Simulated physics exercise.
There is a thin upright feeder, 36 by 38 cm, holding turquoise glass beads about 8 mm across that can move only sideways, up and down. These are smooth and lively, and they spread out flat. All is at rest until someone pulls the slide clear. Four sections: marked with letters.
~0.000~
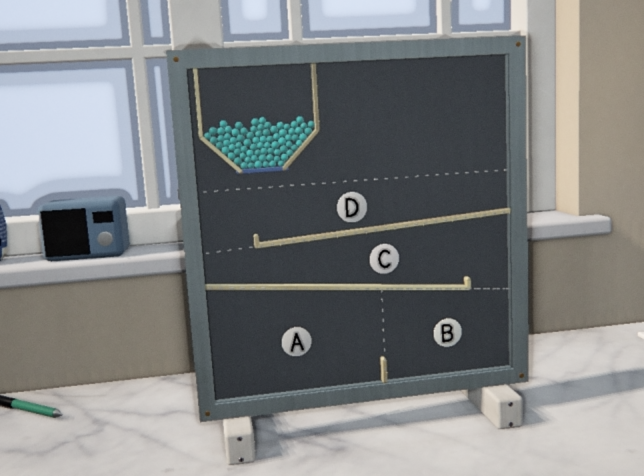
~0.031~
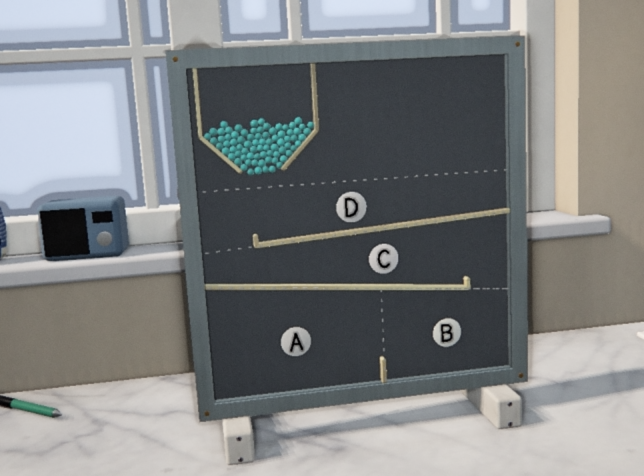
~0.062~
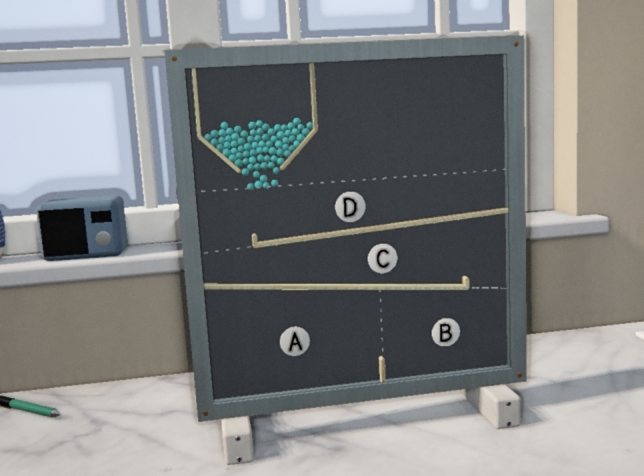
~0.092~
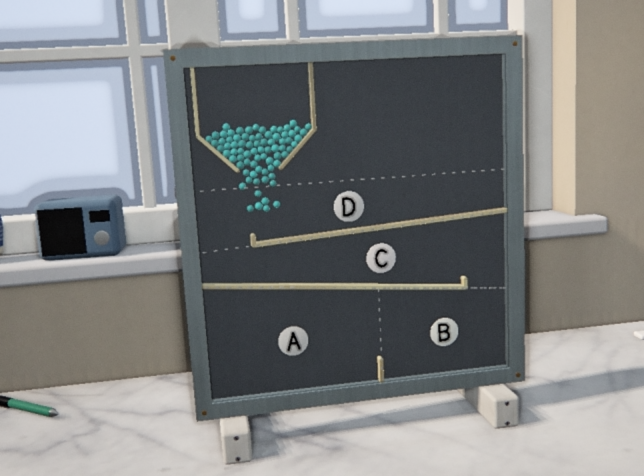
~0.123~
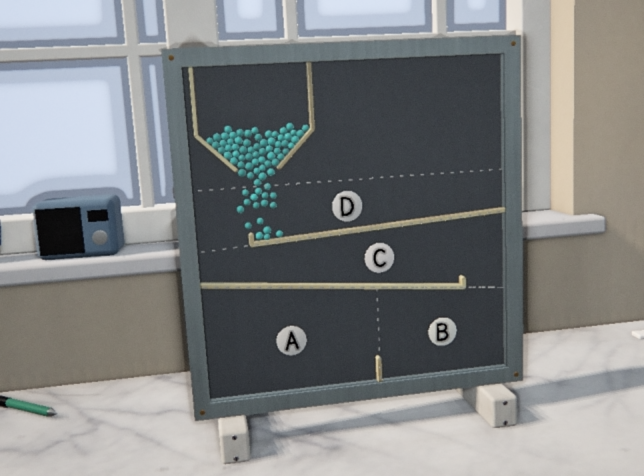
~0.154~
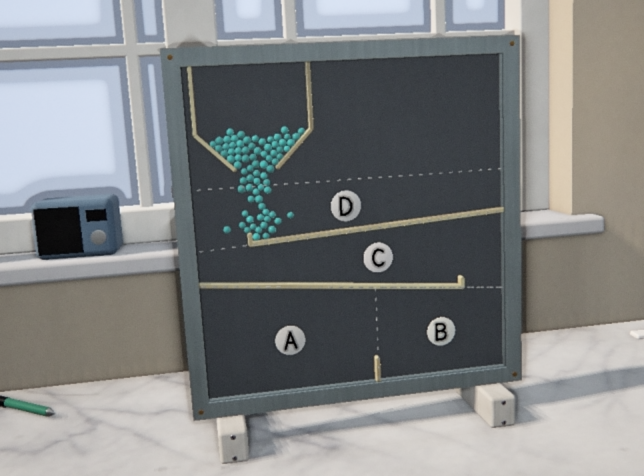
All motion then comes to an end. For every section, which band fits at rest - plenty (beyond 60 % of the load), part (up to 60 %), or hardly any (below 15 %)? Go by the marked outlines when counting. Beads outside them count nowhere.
A - hardly any, B - hardly any, C - part, D - part.
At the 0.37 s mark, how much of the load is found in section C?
About 30 percent of the load.
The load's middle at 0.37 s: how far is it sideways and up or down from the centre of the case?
Left: About 9 cm; below: About 1 cm.
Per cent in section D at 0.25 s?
The share there is around 60 %.
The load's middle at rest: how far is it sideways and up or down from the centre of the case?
Offset approx. 2 cm left, 3 cm below.
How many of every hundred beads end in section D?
Close to 55 per cent of the load rests there.
After 0.25 s, the beads' middle is 11 cm left of and 3 cm above the centre; C 10 %, D 60 %.
After 0.37 s, the beads' middle is 9 cm left of and 1 cm below the centre; C 30 %, D 70 %.
After 0.60 s, the beads' middle is 6 cm left of and 2 cm below the centre; C 45 %, D 55 %.
All still by 1.8 s, A 0 %, B 0 %, C 45 %, D 55 %.
